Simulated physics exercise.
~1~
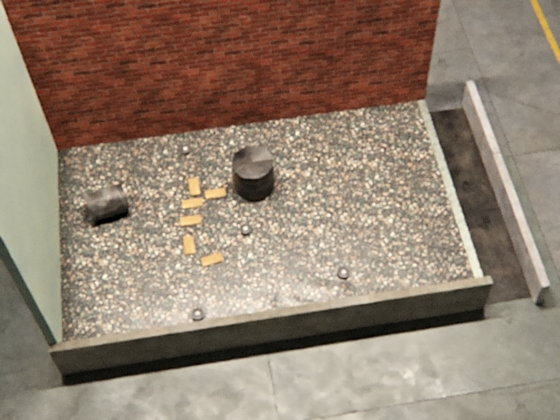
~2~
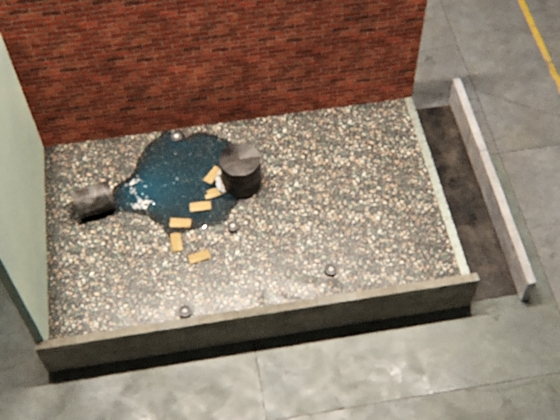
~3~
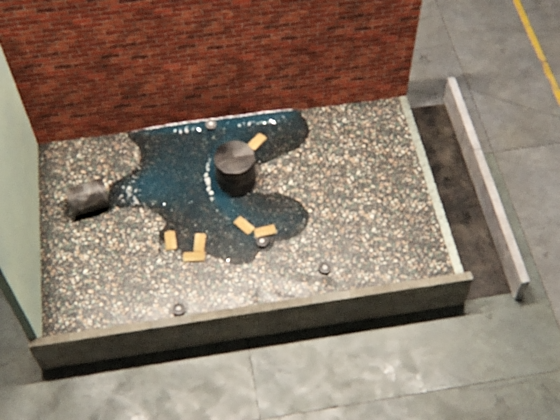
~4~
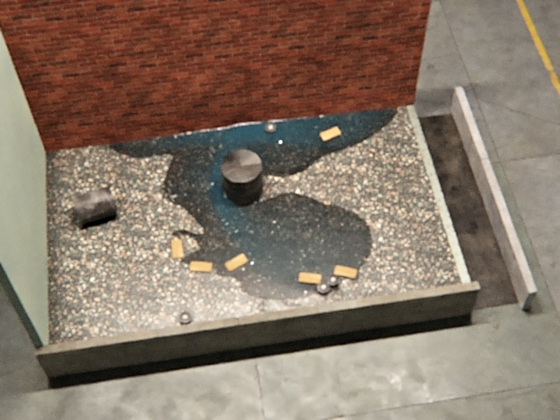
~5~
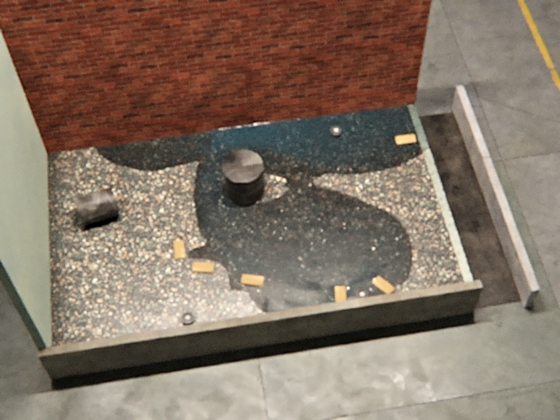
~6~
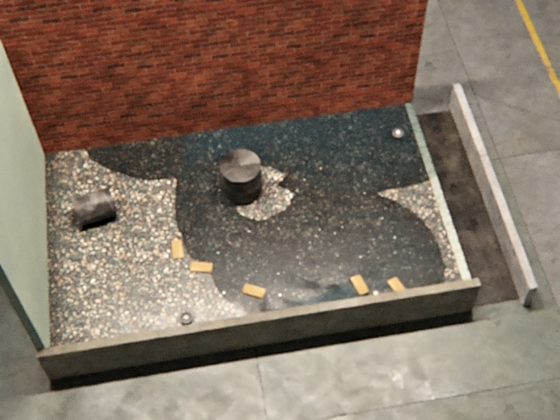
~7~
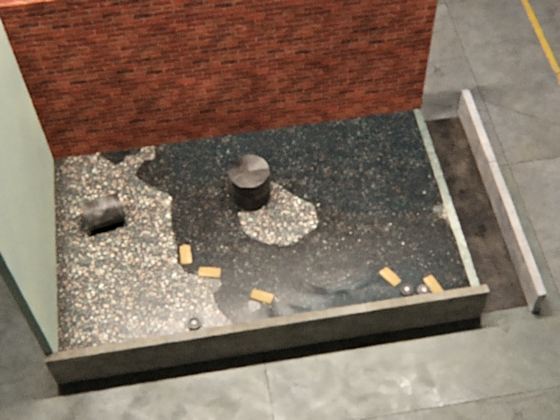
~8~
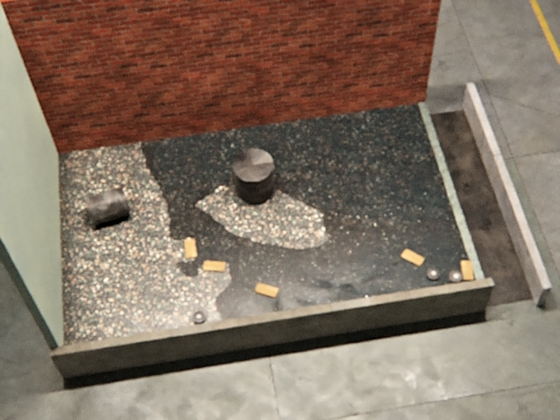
Workshop floor with a pebbled, low-walled bay, dark water spreading rightward around a cylinder and carrying yellow blocks toward the right-hand corner.
